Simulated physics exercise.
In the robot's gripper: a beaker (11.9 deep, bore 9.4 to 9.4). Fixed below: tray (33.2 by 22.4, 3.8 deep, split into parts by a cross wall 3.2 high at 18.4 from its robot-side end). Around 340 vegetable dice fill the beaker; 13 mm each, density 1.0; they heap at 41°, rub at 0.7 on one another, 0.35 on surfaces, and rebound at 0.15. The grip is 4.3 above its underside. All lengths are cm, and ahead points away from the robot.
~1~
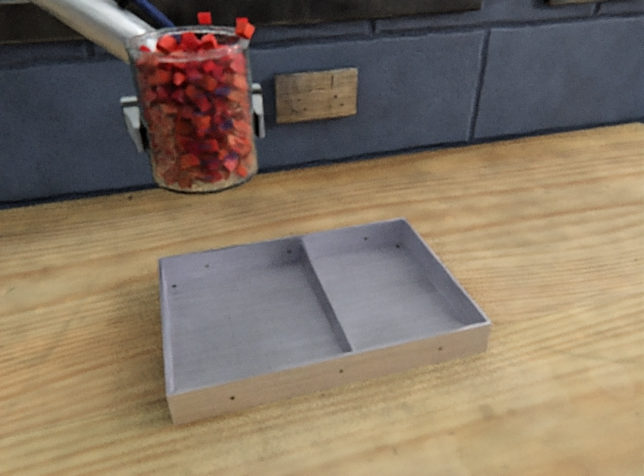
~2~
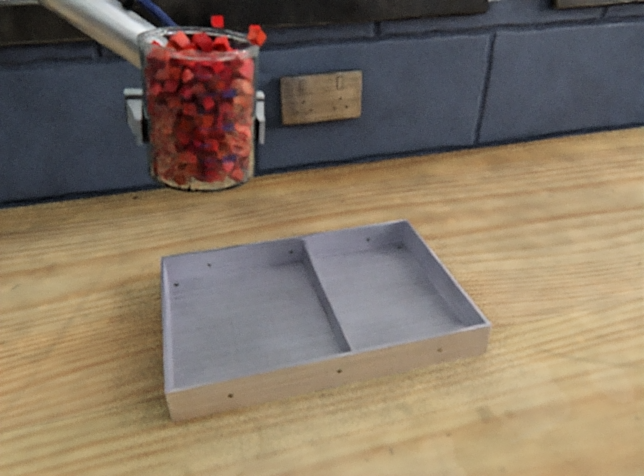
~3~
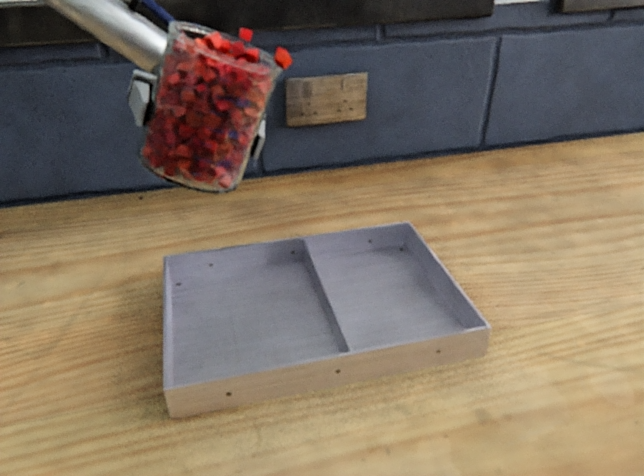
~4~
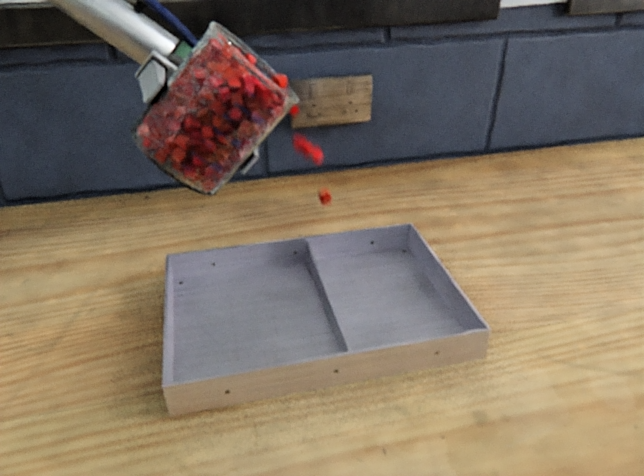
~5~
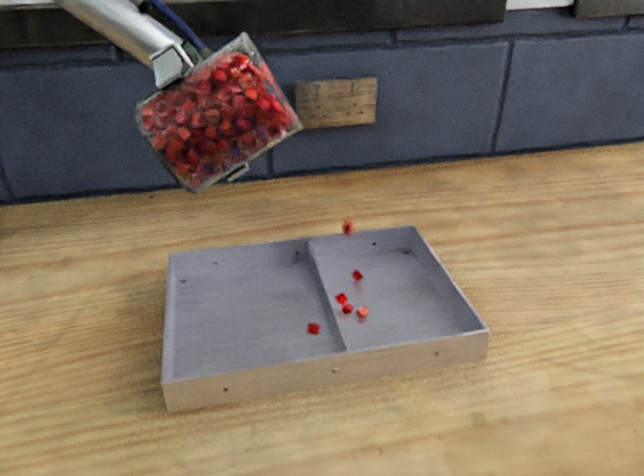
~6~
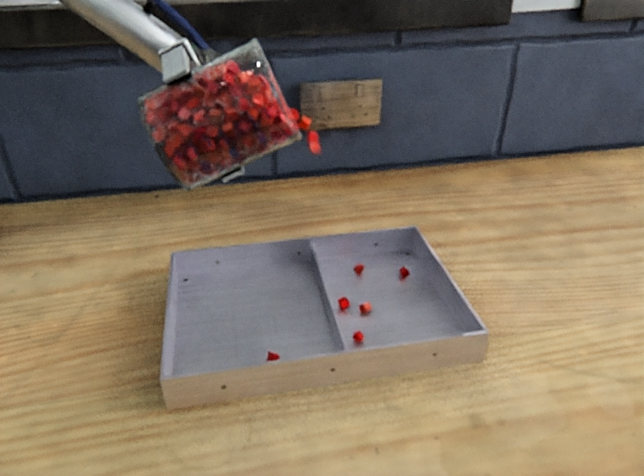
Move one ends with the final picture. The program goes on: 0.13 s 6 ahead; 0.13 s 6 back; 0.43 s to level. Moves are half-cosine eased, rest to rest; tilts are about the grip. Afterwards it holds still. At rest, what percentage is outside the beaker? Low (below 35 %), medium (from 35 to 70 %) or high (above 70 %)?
Outside the beaker the share is low, below 35 %.
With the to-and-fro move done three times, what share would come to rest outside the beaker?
It would be near 50 per cent.
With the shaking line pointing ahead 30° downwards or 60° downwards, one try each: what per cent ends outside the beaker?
Some 15 and 5 per cent.
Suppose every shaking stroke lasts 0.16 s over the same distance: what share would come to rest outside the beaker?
In that case some 20 per cent.
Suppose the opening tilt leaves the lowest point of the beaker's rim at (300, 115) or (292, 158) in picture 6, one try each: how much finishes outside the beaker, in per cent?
About 15 and 65 per cent.
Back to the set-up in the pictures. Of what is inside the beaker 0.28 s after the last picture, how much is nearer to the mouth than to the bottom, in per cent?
Roughly 45 per cent.
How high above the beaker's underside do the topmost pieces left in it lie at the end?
About 11.5 cm.
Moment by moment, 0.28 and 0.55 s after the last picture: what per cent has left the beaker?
In turn: 20, 25.
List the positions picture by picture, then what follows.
The first frame shows beaker middle at (198, 111), level; upper third of the load around (192, 74), from x 145 to 250, top at y 20; 340 in the beaker.
The second frame shows beaker middle at (201, 110), tilted 6° forward; upper third of the load around (199, 74), from x 150 to 255, top at y 20.
The third frame shows beaker middle at (208, 111), tilted 23° forward; upper third of the load around (208, 75), from x 150 to 285, top at y 35.
The fourth frame shows beaker middle at (215, 114), tilted 45° forward; upper third of the load around (220, 84), from x 145 to 325, top at y 40; 335 in the beaker, 5 in flight or on a rim.
The fifth frame shows beaker middle at (219, 117), tilted 62° forward; upper third of the load around (223, 89), from x 150 to 360, top at y 60; 334 in the beaker, 4 in the far-side part, 1 in the robot-side part, 1 in flight or on a rim.
The sixth frame shows beaker middle at (221, 118), tilted 68° forward; upper third of the load around (224, 94), from x 150 to 405, top at y 70; 332 in the beaker, 5 in the far-side part, 1 in the robot-side part, 2 in flight or on a rim.
Then, 0.28 s after the last picture, tilted 68° forward, highest piece 29 above the table; 266 in the beaker, 8 in the far-side part, 1 in the robot-side part, 65 in flight or on a rim.
Then, 0.55 s after the last picture, tilted 16° forward, highest piece 32 above the table; 254 in the beaker, 60 in the far-side part, 20 in the robot-side part, 6 on the table or floor.
Then, 0.89 s after the last picture, level, highest piece 32 above the table; 254 in the beaker, 60 in the far-side part, 20 in the robot-side part, 6 on the table or floor.
Then, 1.94 s after the last picture, level, highest piece 32 above the table; 254 in the beaker, 60 in the far-side part, 20 in the robot-side part, 6 on the table or floor.
Final count, 254 in the beaker, 60 in the far-side part, 20 in the robot-side part, 6 on the table or floor. That is 25 % outside the beaker.
